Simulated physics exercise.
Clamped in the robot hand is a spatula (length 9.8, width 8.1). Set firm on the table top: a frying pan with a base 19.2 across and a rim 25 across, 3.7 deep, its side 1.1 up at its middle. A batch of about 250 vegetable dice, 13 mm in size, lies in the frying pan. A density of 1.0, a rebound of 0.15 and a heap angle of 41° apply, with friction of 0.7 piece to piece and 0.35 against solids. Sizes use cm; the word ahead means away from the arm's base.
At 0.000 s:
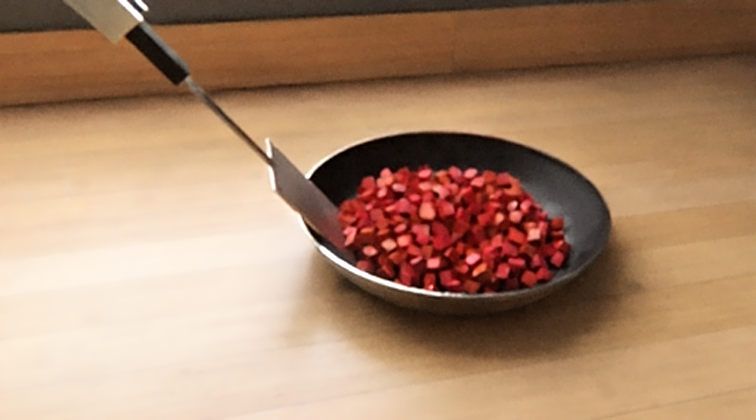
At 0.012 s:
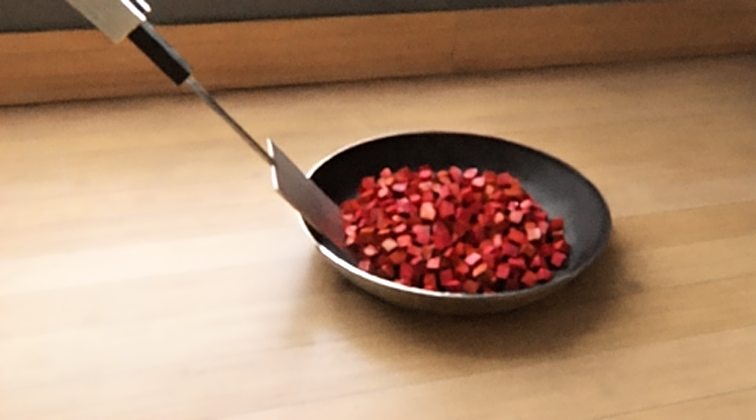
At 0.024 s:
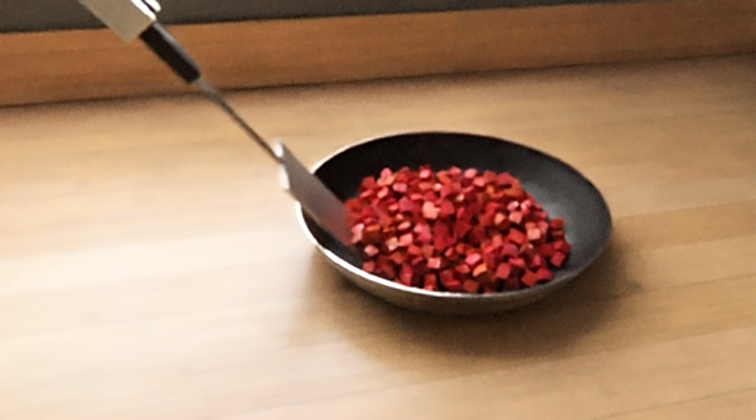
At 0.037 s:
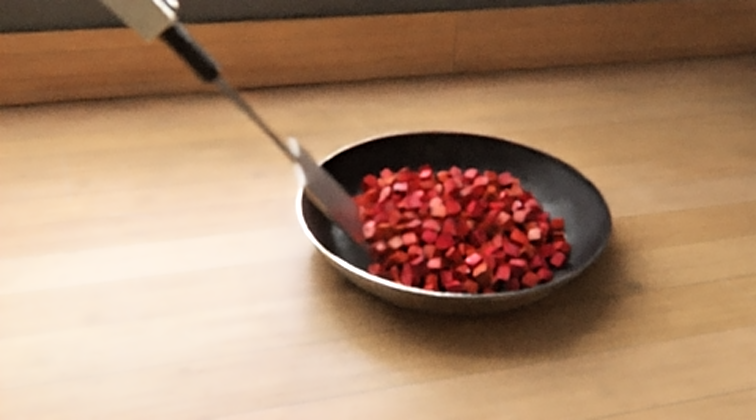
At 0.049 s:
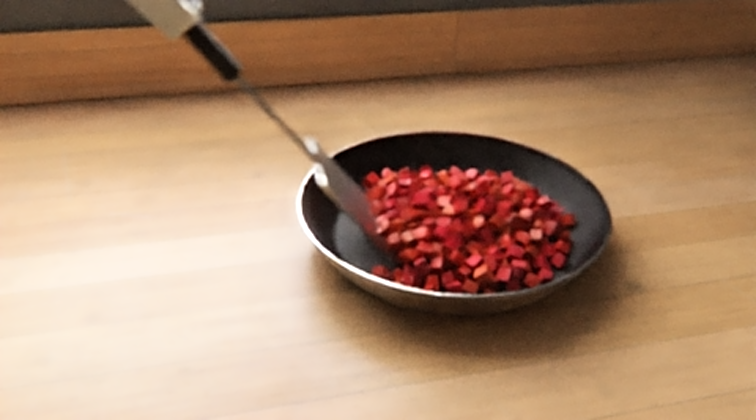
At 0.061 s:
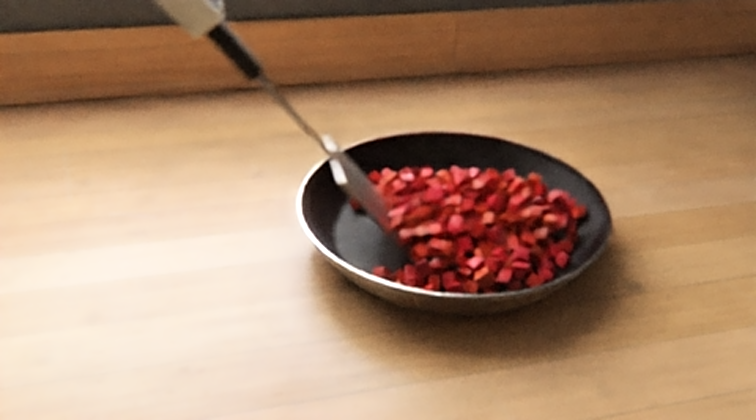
The footage shows a robot gripper holding a spatula at the left side of a dark frying pan on a wooden table; after barely moving, the spatula slides right, pushing red diced vegetables and exposing some bare pan behind it.
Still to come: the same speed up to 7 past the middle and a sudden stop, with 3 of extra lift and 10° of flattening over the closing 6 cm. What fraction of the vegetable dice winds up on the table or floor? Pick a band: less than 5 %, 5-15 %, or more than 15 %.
It falls in the band more than 15 %.
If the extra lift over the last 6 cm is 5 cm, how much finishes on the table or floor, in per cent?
It comes to around 20 percent.
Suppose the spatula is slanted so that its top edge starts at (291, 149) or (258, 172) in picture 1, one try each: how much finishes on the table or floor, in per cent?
I'd say near 25 per cent for the first and near 20 per cent for the second.
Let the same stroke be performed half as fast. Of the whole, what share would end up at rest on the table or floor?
In that case, around 10 per cent would end on the table or floor.
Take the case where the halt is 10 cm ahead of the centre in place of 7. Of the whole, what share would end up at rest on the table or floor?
Then the share is near 40 in a hundred.
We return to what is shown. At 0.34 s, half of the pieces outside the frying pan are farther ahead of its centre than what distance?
It's close to 18 cm ahead of the centre.
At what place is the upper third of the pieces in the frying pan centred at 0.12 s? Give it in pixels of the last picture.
Near pixel (531, 193).
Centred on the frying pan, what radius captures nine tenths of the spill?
That works out to near 30 cm.
After 0.09 s, sloping 54°, highest piece 5 above the table; 254 in the frying pan.
After 0.12 s, sloping 51°, highest piece 6 above the table; 252 in the frying pan, 2 on the blade or in flight.
After 0.34 s, sloping 44°, highest piece 6 above the table; 195 in the frying pan, 54 on the table or floor, 5 on the blade or in flight.
After 1.39 s, sloping 44°, highest piece 5 above the table; 195 in the frying pan, 59 on the table or floor.
At rest, 195 in the frying pan, 59 on the table or floor. That is 23 % on the table or floor.
